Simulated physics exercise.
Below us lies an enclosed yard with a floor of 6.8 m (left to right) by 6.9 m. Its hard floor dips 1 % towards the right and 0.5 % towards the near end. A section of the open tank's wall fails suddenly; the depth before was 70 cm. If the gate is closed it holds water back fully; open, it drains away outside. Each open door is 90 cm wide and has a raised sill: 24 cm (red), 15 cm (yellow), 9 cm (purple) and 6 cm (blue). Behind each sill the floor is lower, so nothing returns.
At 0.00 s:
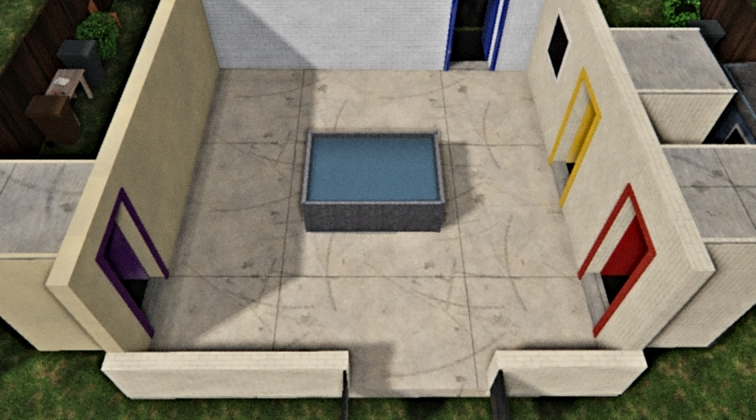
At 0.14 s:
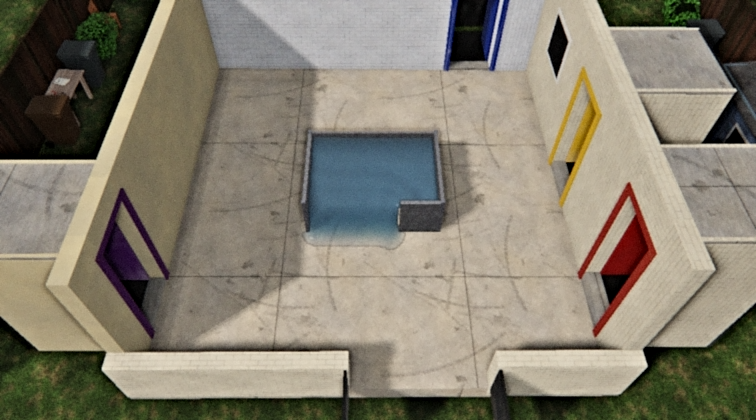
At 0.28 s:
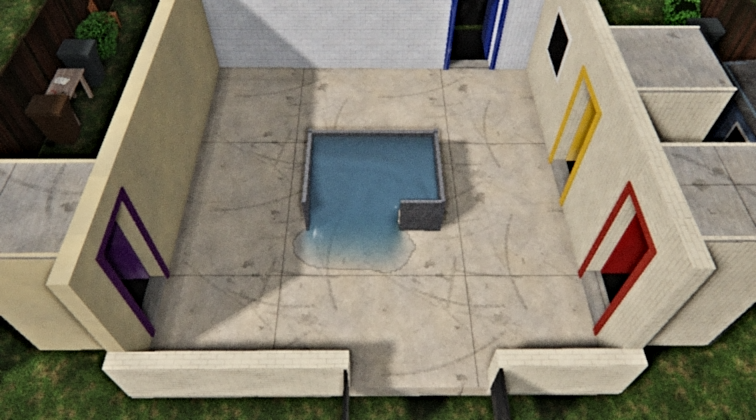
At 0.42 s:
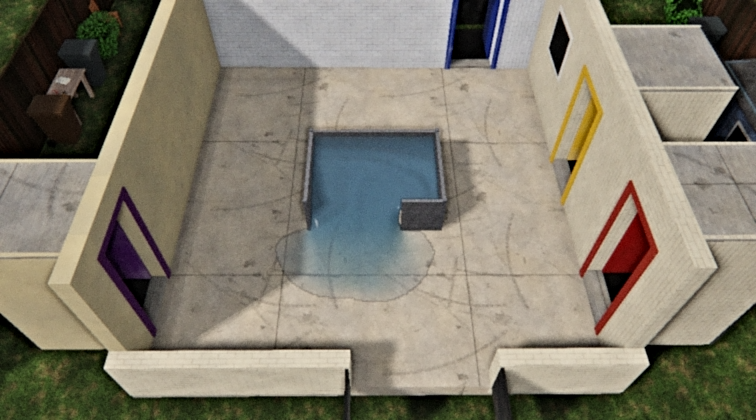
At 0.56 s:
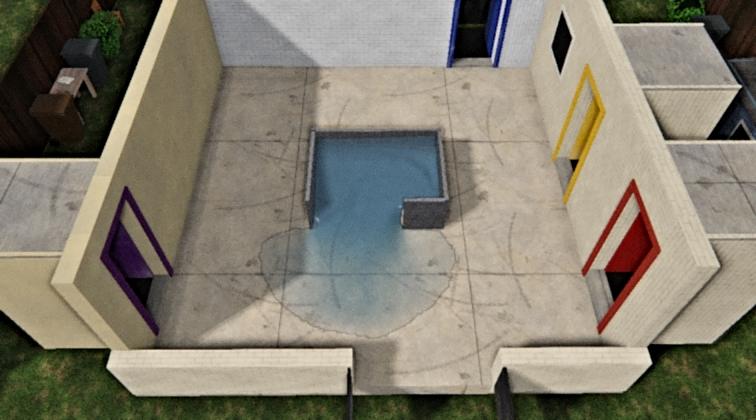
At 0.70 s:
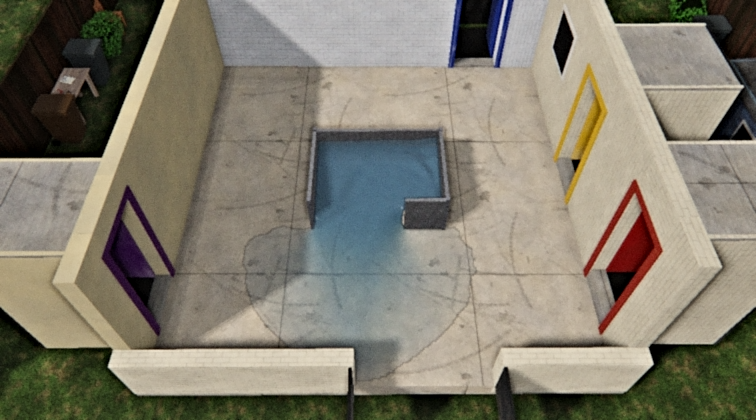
Water pouring through a gap in a raised tank's near wall and spreading across the concrete floor of a walled yard.
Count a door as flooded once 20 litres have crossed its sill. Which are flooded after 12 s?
The water let in: At the red door it does not reach the limit; at the yellow door it stays under the limit; at the purple door it passes the limit; at the blue door it keeps below the limit.
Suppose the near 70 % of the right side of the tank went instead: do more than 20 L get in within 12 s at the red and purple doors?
Then: Red under, purple below.
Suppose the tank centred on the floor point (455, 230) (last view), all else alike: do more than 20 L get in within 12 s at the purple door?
Against that limit: Purple under.
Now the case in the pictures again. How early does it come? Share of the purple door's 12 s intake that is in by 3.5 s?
About 65 per cent.
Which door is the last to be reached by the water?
It is the blue one.
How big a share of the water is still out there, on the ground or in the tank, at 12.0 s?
Some 52 per cent remains.
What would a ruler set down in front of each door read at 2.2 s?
Depths in cm: Red 0, yellow 0, purple 14, blue 0.
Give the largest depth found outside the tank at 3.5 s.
About 22 cm.
After 1.4 s water covers 25 % of the floor and is deepest (40 cm) near (323, 369); red door not reached, yellow door not reached, purple door not reached, blue door not reached.
After 2.2 s water covers 25 % of the floor and is deepest (51 cm) near (162, 369); red door not reached, yellow door not reached, purple door 14 cm at the sill, 0 L in, blue door not reached.
After 3.5 s water covers 35 % of the floor and is deepest (22 cm) near (162, 369); red door 3 cm at the sill, 0 L in, yellow door not reached, purple door 17 cm at the sill, 40 L in, blue door not reached.
After 7.0 s water covers 65 % of the floor and is deepest (8 cm) near (262, 369); red door 4 cm at the sill, 0 L in, yellow door not reached, purple door 6 cm at the sill, 64 L in, blue door not reached.
After 12.0 s water covers 90 % of the floor and is deepest (7 cm) near (606, 369); red door 5 cm at the sill, 0 L in, yellow door 3 cm at the sill, 0 L in, purple door 2 cm at the sill, 64 L in, blue door 2 cm at the sill, 0 L in.
